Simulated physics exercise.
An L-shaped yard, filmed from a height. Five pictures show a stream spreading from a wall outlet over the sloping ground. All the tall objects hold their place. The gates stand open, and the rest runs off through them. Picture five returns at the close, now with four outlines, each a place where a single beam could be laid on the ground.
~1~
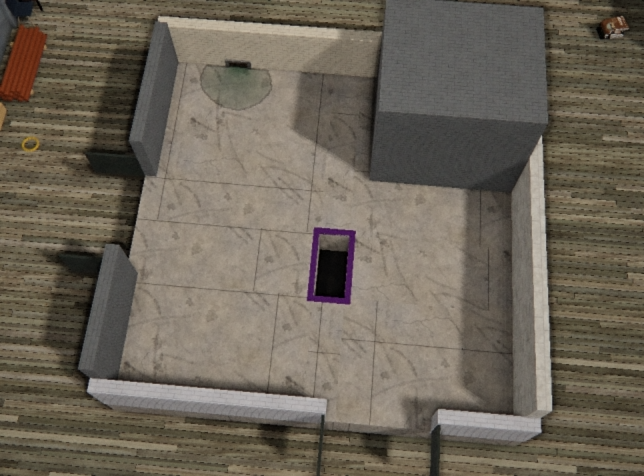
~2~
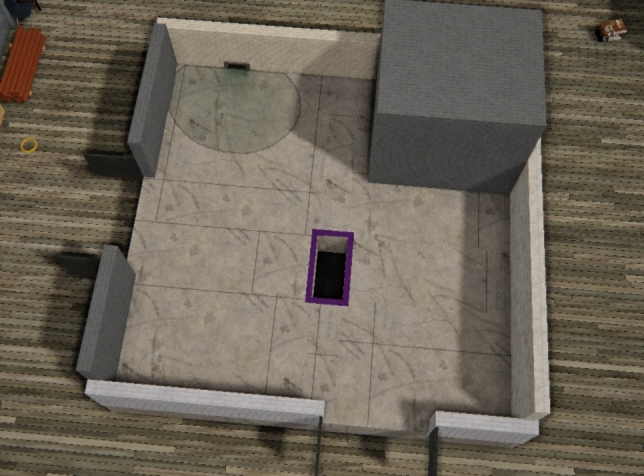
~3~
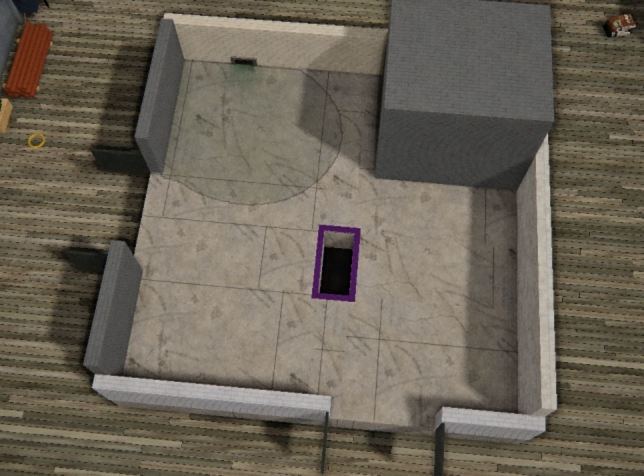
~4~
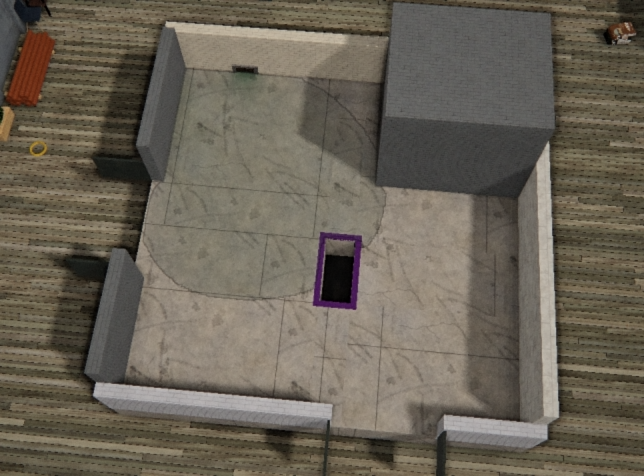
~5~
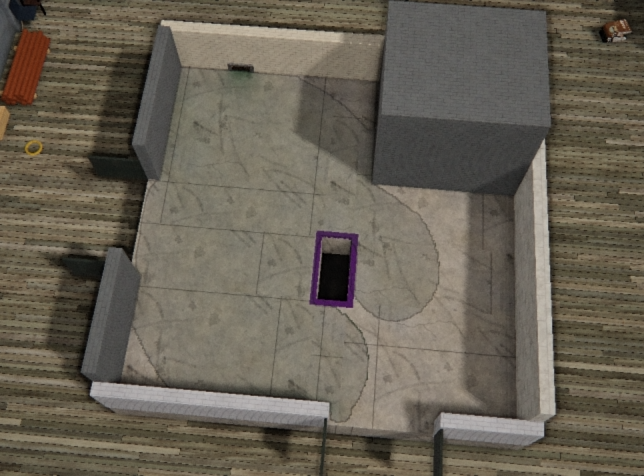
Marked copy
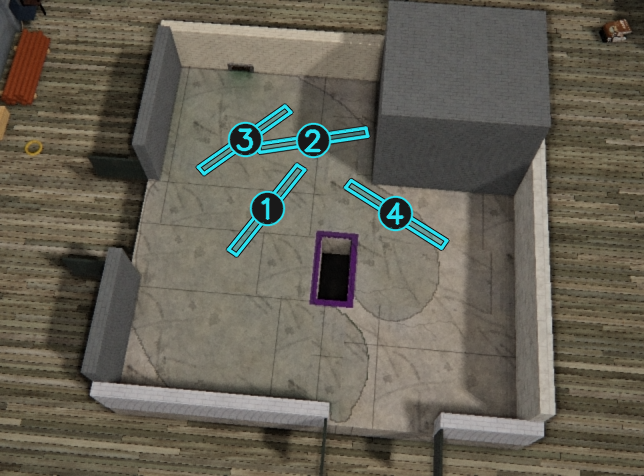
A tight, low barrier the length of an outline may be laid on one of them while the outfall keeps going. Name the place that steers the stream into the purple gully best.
Choose 4.
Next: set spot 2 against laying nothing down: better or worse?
Spot 2 is worse.
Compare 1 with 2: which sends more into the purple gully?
It is 2.
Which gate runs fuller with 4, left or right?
The right gate.
In cyan, 1 from (232, 252) to (300, 167); 2 from (258, 148) to (366, 132); 3 from (201, 170) to (288, 109); 4 from (348, 184) to (444, 244).
If 1 is chosen, about 10 % of the stream goes into the purple gully, about 89 % out by the gates.
If 2 is chosen, about 18 % of the stream goes into the purple gully, about 79 % out by the gates.
If 3 is chosen, about 12 % of the stream goes into the purple gully, about 87 % out by the gates.
If 4 is chosen, about 29 % of the stream goes into the purple gully, about 69 % out by the gates.
